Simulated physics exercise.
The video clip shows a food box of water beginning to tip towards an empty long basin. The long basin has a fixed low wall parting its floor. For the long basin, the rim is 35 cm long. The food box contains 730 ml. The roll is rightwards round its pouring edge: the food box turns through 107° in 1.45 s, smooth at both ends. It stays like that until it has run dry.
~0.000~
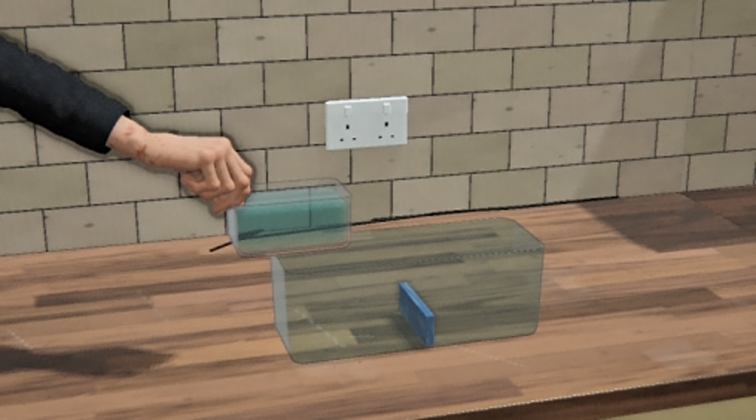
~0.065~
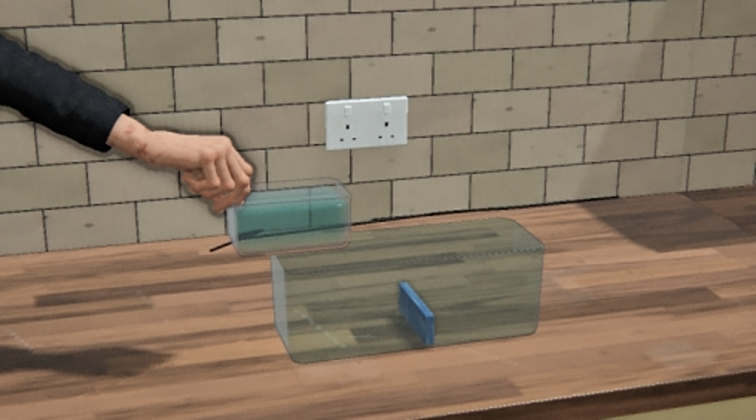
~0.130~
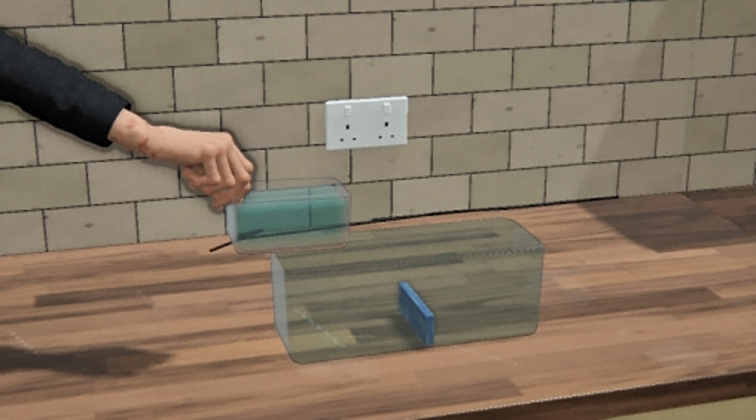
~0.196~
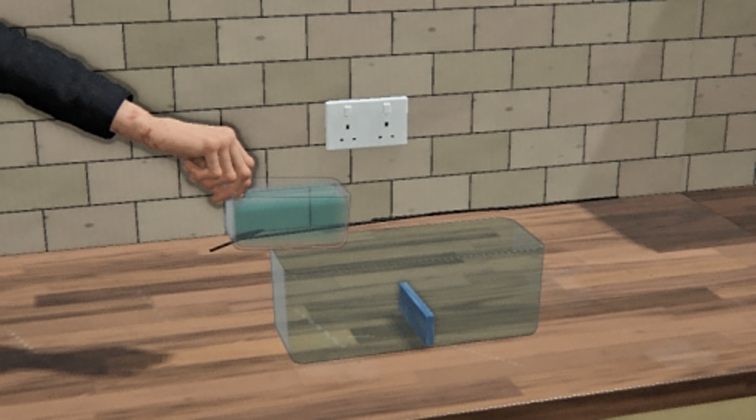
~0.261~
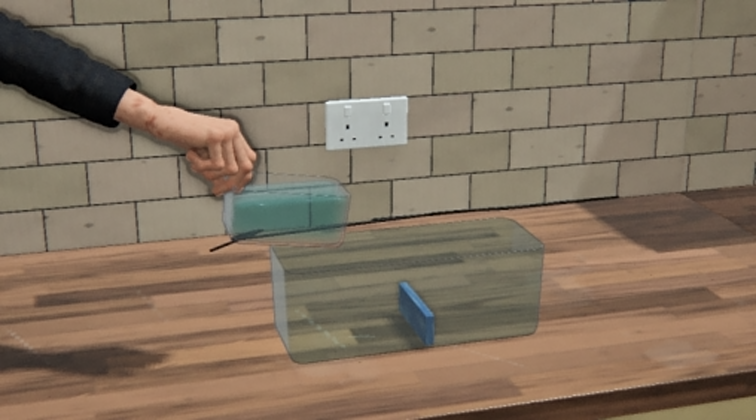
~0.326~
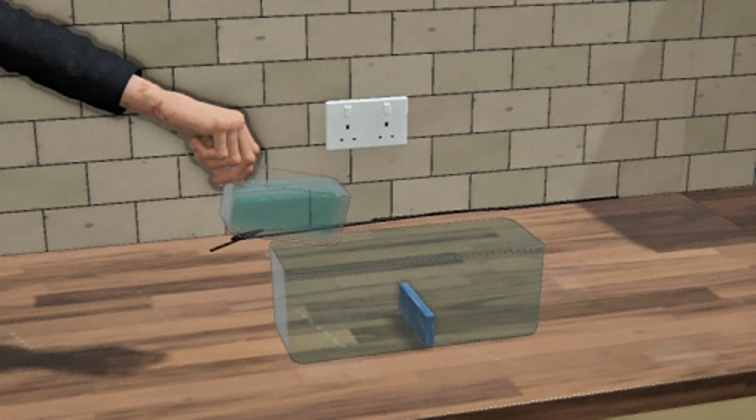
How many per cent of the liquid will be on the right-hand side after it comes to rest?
Some 54 per cent will be on the right-hand side.
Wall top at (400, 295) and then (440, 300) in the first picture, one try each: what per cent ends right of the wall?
First try about 75 %, second try about 15 %.
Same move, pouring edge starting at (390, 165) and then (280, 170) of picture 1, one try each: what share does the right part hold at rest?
Some 90 and 5 per cent, in that order.
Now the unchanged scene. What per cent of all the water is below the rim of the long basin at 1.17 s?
I'd say roughly 84 in a hundred of it.
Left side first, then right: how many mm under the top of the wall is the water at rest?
Close to 30 mm left and close to 22 mm right.
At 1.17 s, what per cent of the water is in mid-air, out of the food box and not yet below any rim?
Close to 7 %.
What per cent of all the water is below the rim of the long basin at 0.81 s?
At that time the basin holds about 24 per cent of the liquid.
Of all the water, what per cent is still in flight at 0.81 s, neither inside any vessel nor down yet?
I'd say close to 34 per cent.
Then, 0.81 s in, the tilt is 64° and 42 per cent is still to pour, 21 is left of the wall and 4 right of it.
Then, 1.17 s in, the tilt is 97° and 8 per cent is still to pour, 29 is left of the wall and 54 right of it.
Then, 1.54 s in, the tilt is 107° and 0 per cent is still to pour, 43 is left of the wall and 54 right of it.
Then, 1.95 s in, the tilt is 107° and 0 per cent is still to pour, 43 is left of the wall and 55 right of it.
Finally, 43 per cent lies left of the wall, 54 right of it and 2 outside.
